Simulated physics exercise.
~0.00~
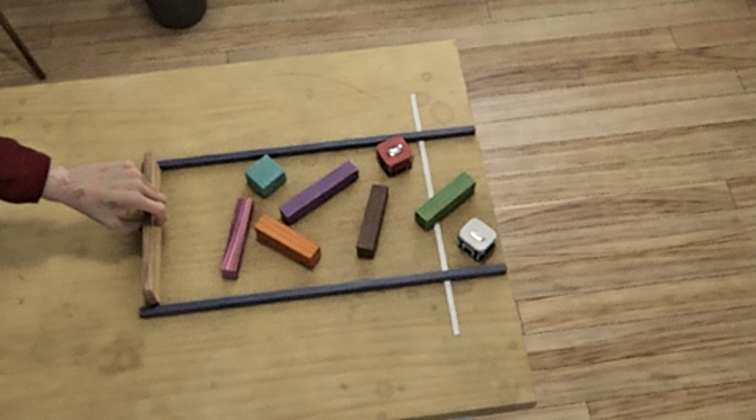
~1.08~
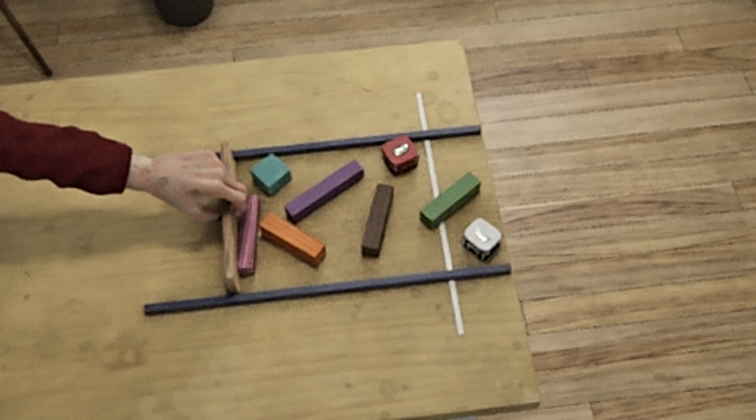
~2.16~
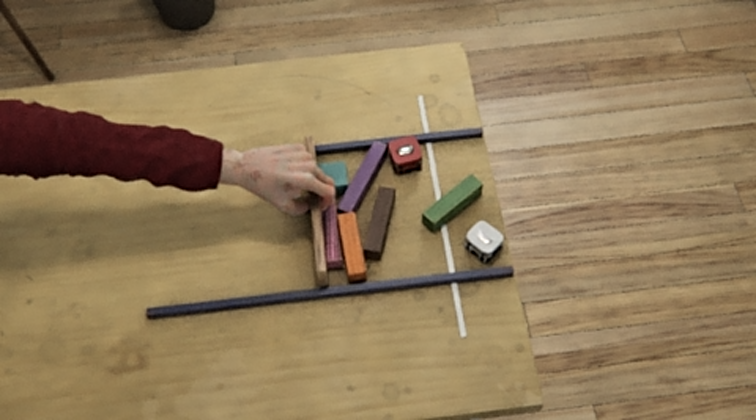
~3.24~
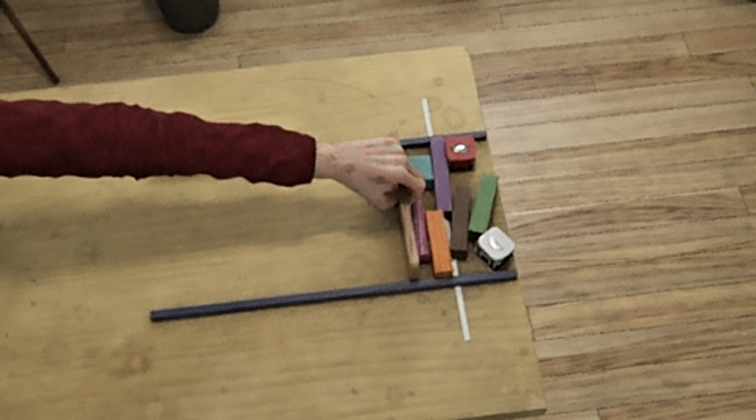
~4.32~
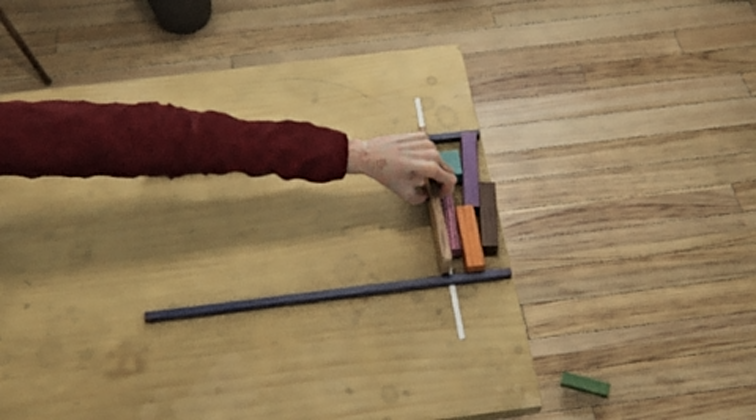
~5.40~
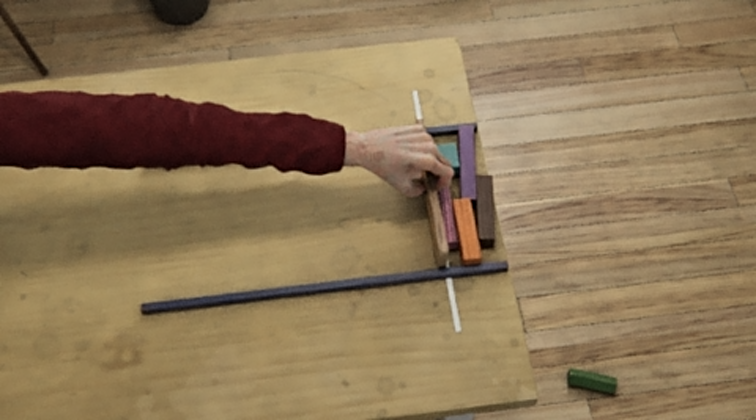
A hand sweeping blocks and sticks rightward with a wooden board, pushing the green, red and white ones off the table's end.
